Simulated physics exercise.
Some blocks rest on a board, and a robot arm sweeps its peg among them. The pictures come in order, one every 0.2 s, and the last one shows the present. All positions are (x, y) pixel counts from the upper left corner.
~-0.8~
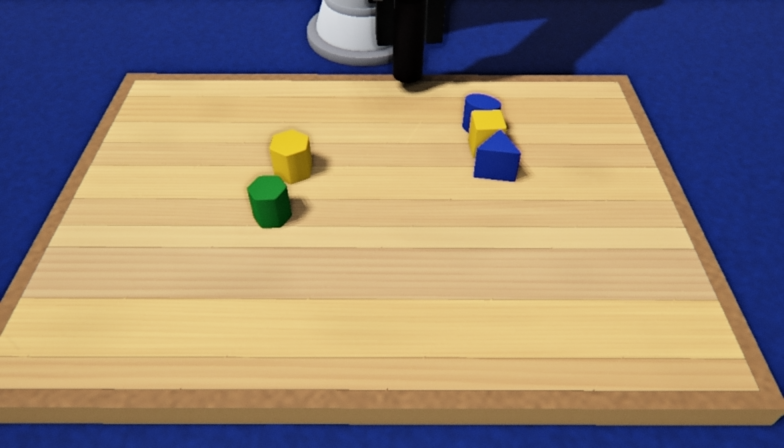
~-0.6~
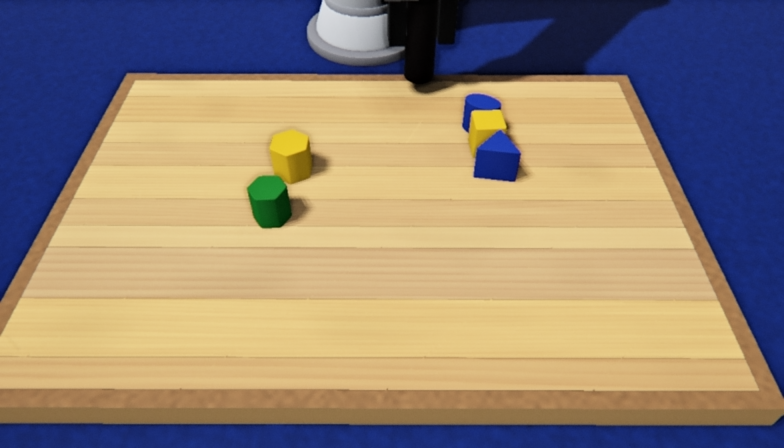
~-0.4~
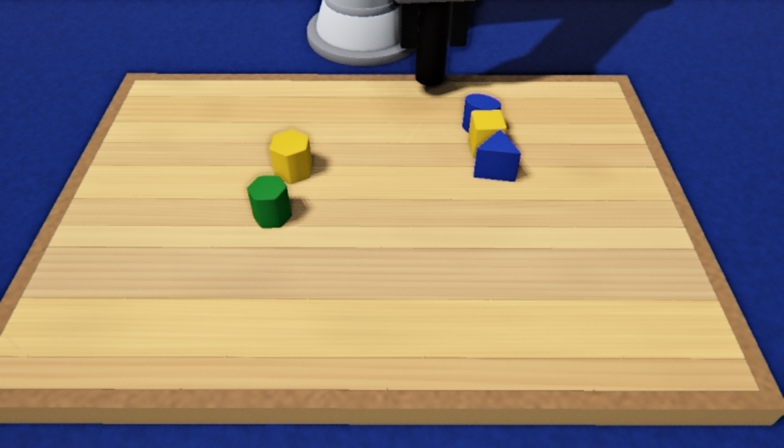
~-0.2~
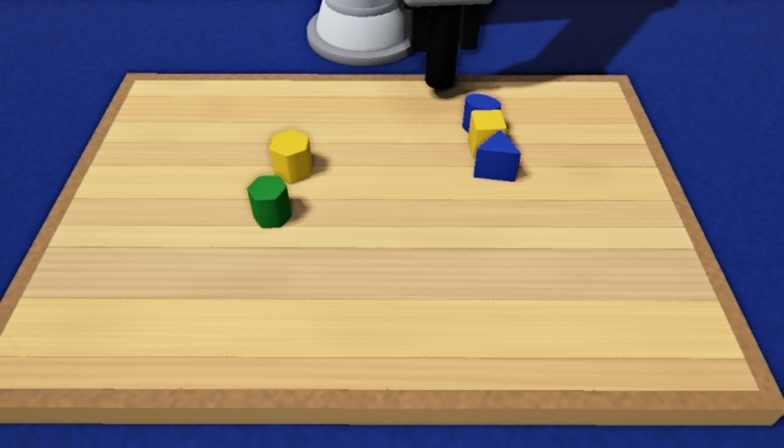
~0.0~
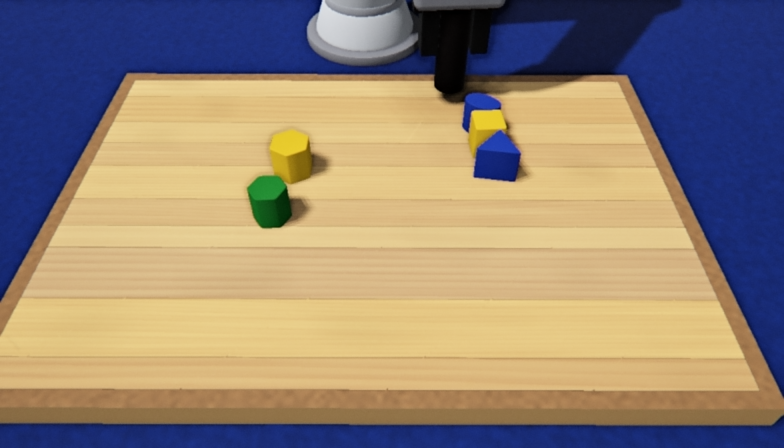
A robot arm's black peg, at the far edge of a pale wooden board on a blue surface, is seen from a fixed view in front and above. A blue oval block, a yellow square one and a blue triangular one cluster at upper right, with yellow and green hexagonal blocks at left. The peg slides slightly rightward and a little nearer, while every block stays still.
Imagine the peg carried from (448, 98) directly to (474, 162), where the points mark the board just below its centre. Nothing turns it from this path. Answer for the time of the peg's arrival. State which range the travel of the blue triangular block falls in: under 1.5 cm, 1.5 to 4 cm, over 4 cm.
Shift: 1.5 to 4 cm.
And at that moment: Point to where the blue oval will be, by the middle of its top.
Close to (500, 109).
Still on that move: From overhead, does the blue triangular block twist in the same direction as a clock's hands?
Yes.
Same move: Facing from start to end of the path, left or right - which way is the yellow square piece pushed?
The shift is to the left of that direction.
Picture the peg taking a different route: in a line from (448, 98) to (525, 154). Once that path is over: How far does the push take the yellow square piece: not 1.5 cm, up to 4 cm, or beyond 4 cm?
Over 4 cm.
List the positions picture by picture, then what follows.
In the first frame, tip of the peg (408, 75), middles of tops, blue oval (483, 101), yellow square piece (489, 119), blue triangular block (500, 143).
In the second frame, peg (419, 76), nothing pushed.
In the third frame, peg (430, 78), nothing pushed.
In the fourth frame, peg (440, 81), nothing pushed.
In the fifth frame, peg (449, 86), blue oval (483, 101), yellow square piece (489, 119), blue triangular block (500, 143).
On the path given first. One third of the way, peg (457, 105); blue oval (487, 102).
Two thirds of the way, peg (466, 127); blue oval (499, 109), turned 85° anticlockwise; yellow square piece (501, 129); blue triangular block (502, 151), turned 30° clockwise.
At the end, peg (476, 150); blue oval (500, 109), turned 90° anticlockwise; yellow square piece (515, 138), turned 50° anticlockwise; blue triangular block (513, 160), turned 60° clockwise.
